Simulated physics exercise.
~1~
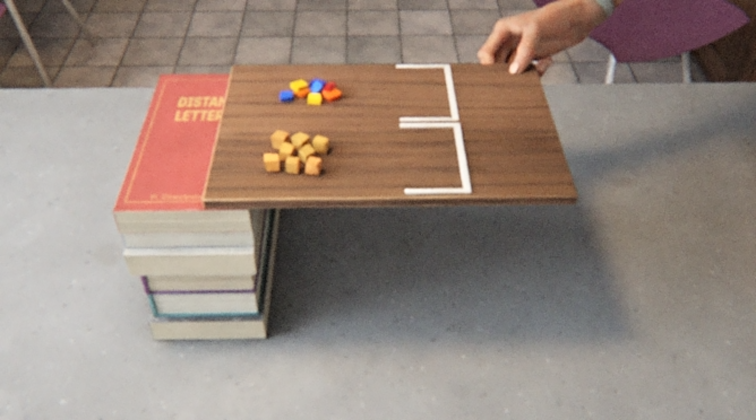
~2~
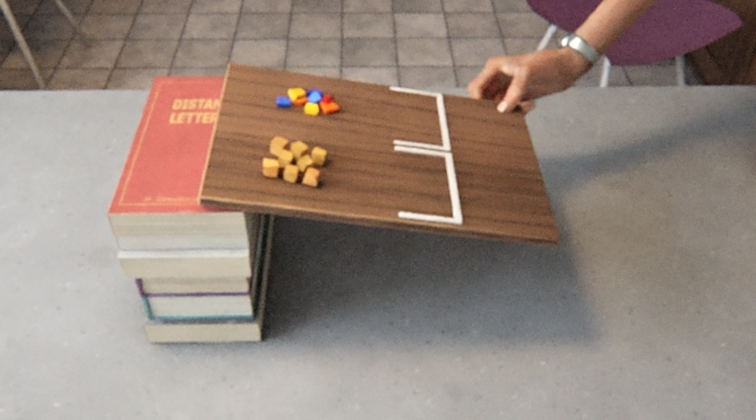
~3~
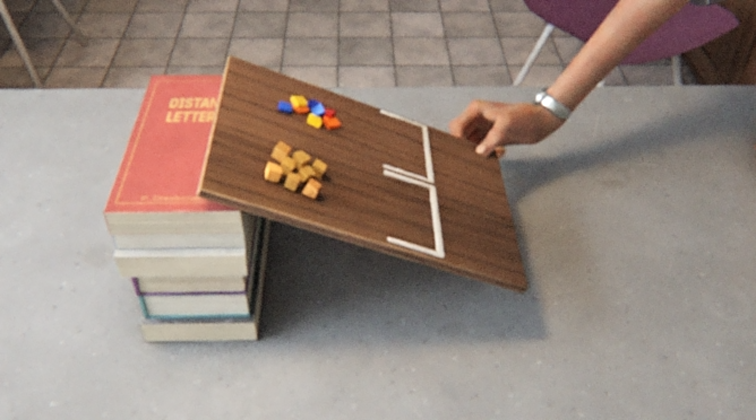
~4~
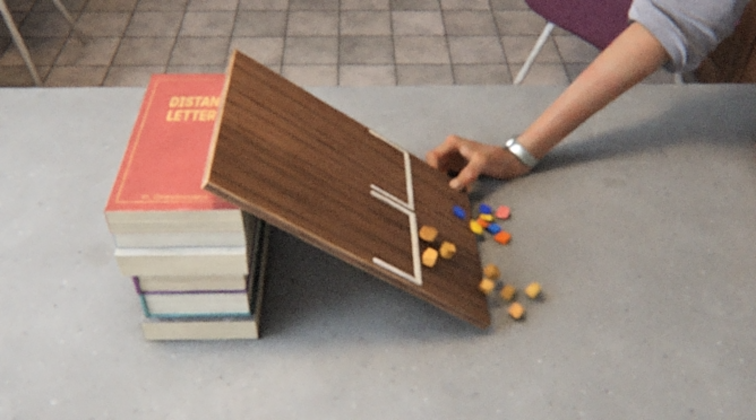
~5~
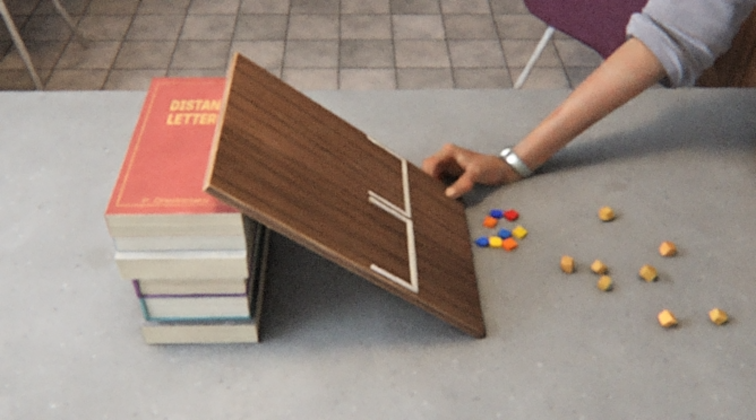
On a grey table, a hand lowered one end of a wooden board propped on a stack of books, and as it steepened, the wooden cubes and small colourful pieces went past their white barriers and ended up scattered on the tabletop.
